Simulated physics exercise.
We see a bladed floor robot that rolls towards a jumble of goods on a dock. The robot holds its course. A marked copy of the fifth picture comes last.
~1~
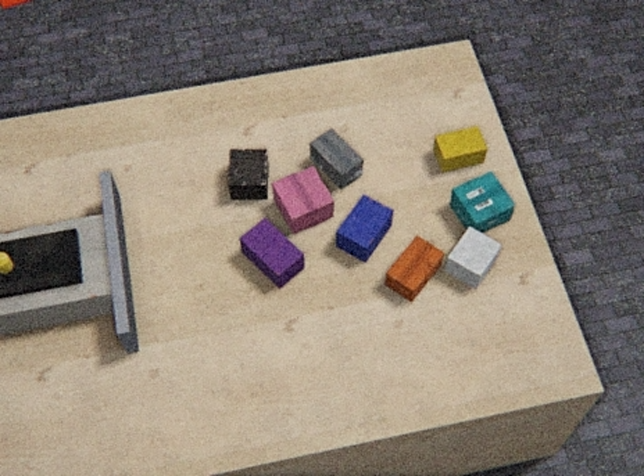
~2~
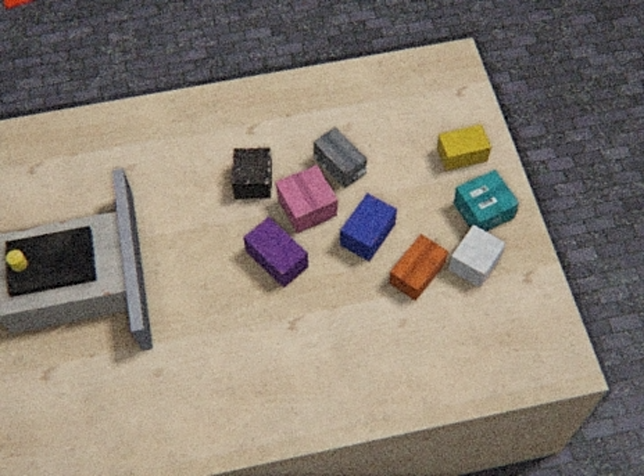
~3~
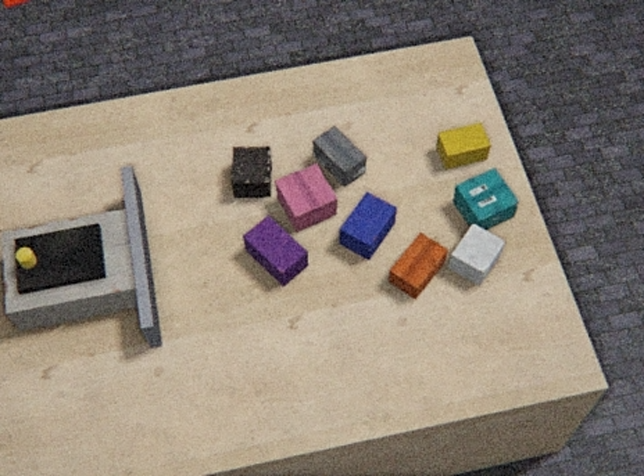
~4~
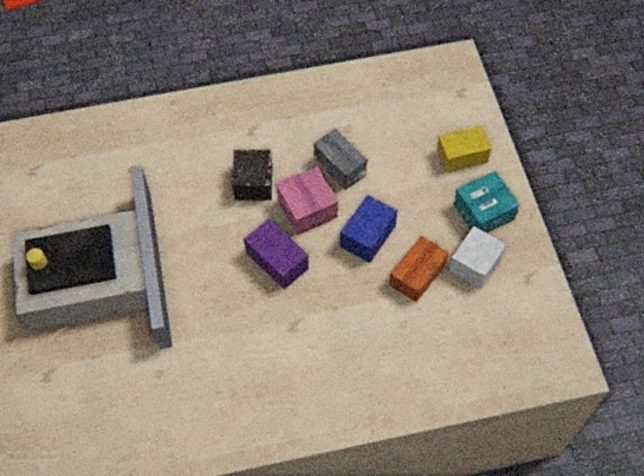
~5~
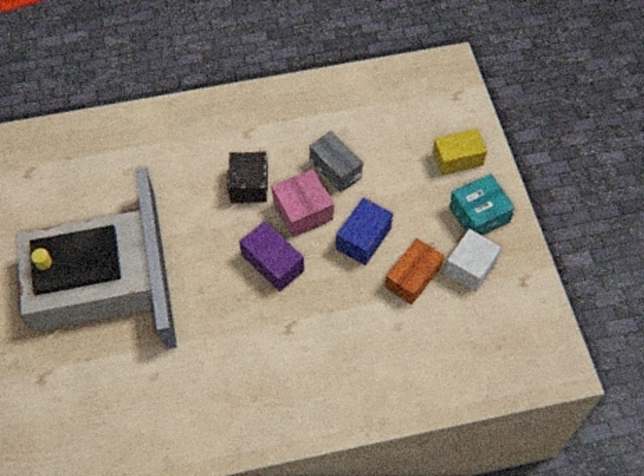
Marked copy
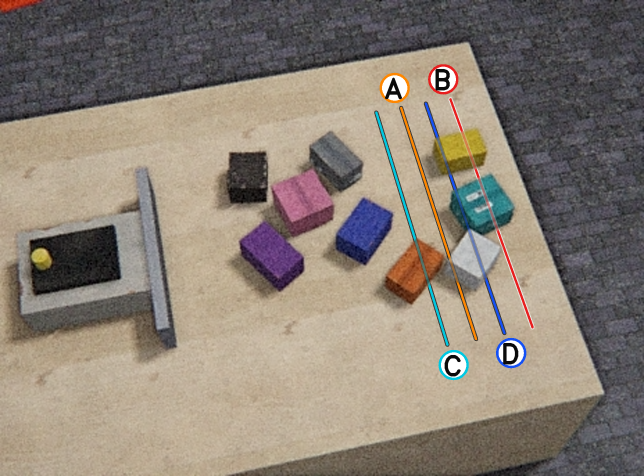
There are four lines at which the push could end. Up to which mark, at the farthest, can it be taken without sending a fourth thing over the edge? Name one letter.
No farther than D.
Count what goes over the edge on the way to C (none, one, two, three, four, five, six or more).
The count is none.
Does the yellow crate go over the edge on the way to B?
Yes.
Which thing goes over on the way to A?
It is the turquoise parcel.
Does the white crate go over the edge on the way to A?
No.
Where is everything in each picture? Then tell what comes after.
The first frame shows blue crate (364, 229); turquoise parcel (482, 204); white crate (473, 258).
The second frame shows robot (57, 259); black crate (253, 173).
The third frame shows robot (67, 256); orange box (418, 266).
The fourth frame shows robot (77, 257); purple crate (276, 254).
The fifth frame shows robot (82, 257); blue crate (364, 231); turquoise parcel (482, 207); white crate (473, 260).
On the copy, A at (436, 215); B at (489, 205); C at (409, 220); D at (462, 210).
On D. First, robot (198, 235); black crate (278, 169); pink box (309, 203).
Then, robot (311, 214); turquoise parcel (490, 205); white crate (483, 264).
Finally, robot (398, 197); turquoise parcel over the edge; yellow crate over the edge; three fallen.
By contrast, A is within the limit but short; B drops five; C is within the limit but short.
